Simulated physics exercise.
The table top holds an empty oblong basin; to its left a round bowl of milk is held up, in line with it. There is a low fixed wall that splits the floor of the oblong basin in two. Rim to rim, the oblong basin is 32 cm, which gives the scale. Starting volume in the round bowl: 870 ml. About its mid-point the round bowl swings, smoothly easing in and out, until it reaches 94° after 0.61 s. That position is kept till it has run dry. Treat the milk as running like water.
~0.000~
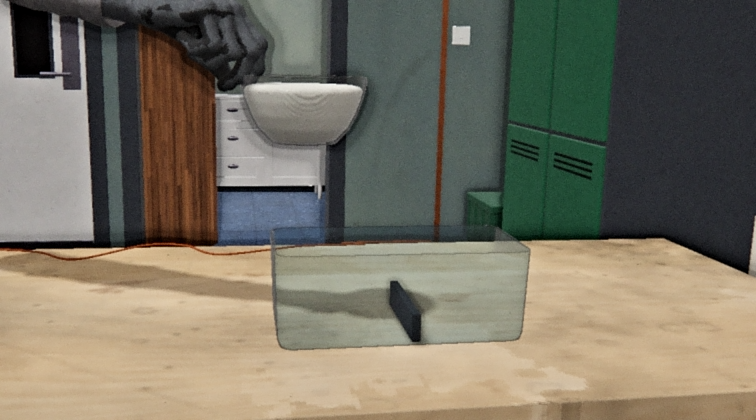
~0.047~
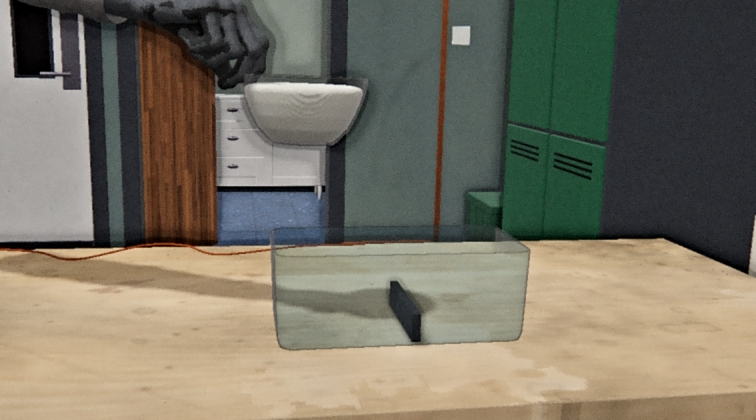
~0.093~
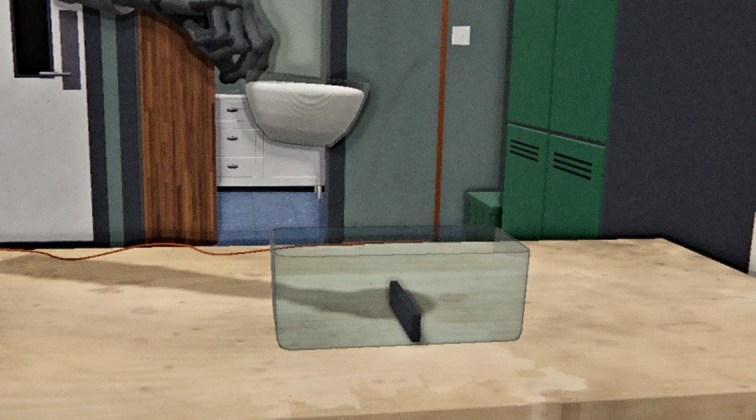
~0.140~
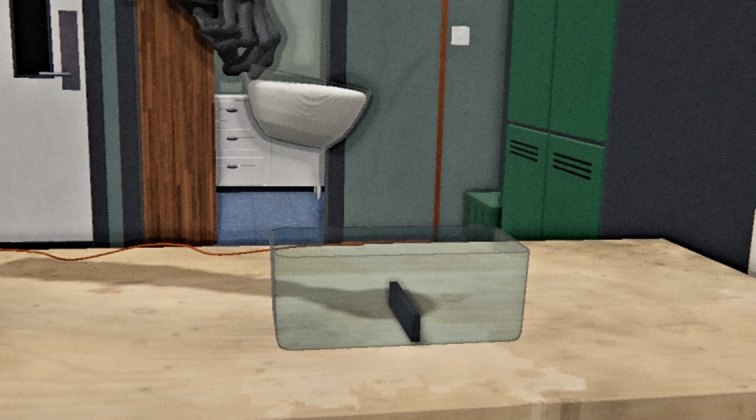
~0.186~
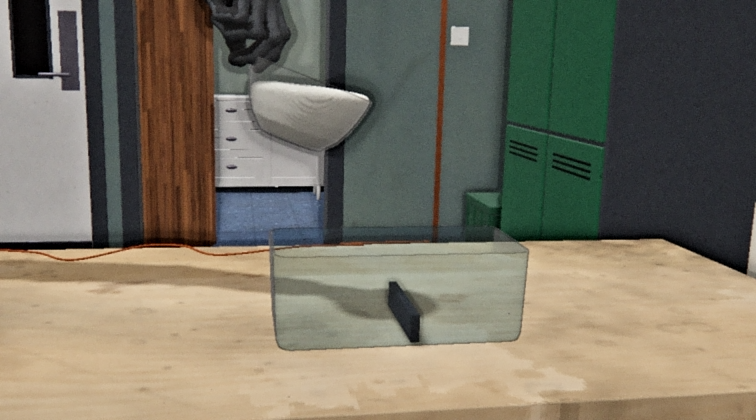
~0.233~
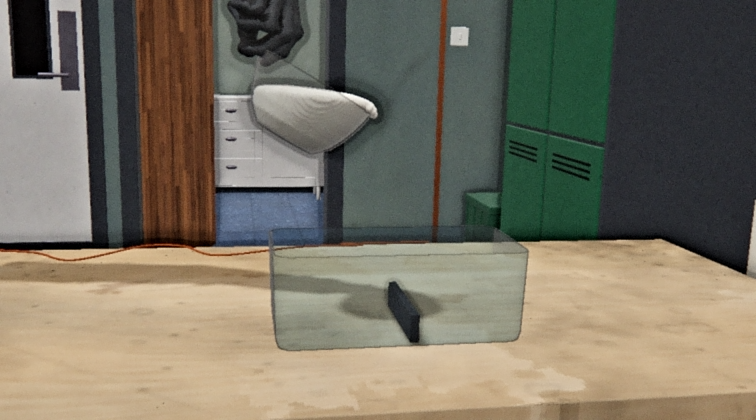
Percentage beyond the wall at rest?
59 per cent.
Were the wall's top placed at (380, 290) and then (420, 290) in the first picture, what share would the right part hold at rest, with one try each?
Try 1: 90 %; try 2: 30 %.
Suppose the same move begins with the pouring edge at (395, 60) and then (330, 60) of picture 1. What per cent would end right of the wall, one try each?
75 then 20 %.
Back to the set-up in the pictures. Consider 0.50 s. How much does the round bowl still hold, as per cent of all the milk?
About 26 per cent.
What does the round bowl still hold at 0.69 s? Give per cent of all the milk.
3 per cent or so.
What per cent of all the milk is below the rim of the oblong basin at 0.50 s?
I reckon close to 24 percent of it.
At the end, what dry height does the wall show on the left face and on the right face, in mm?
Noted: Left near 24 mm, right near 14 mm.
Then, 0.50 s in, the tilt is 86° and 26 per cent is still to pour, 3 is left of the wall and 21 right of it.
Then, 0.69 s in, the tilt is 94° and 3 per cent is still to pour, 26 is left of the wall and 61 right of it.
Then, 0.89 s in, the tilt is 94° and 0 per cent is still to pour, 39 is left of the wall and 59 right of it.
Then, 1.11 s in, the tilt is 94° and 0 per cent is still to pour, 40 is left of the wall and 59 right of it.
Finally, 40 per cent lies left of the wall, 59 right of it and 1 outside.
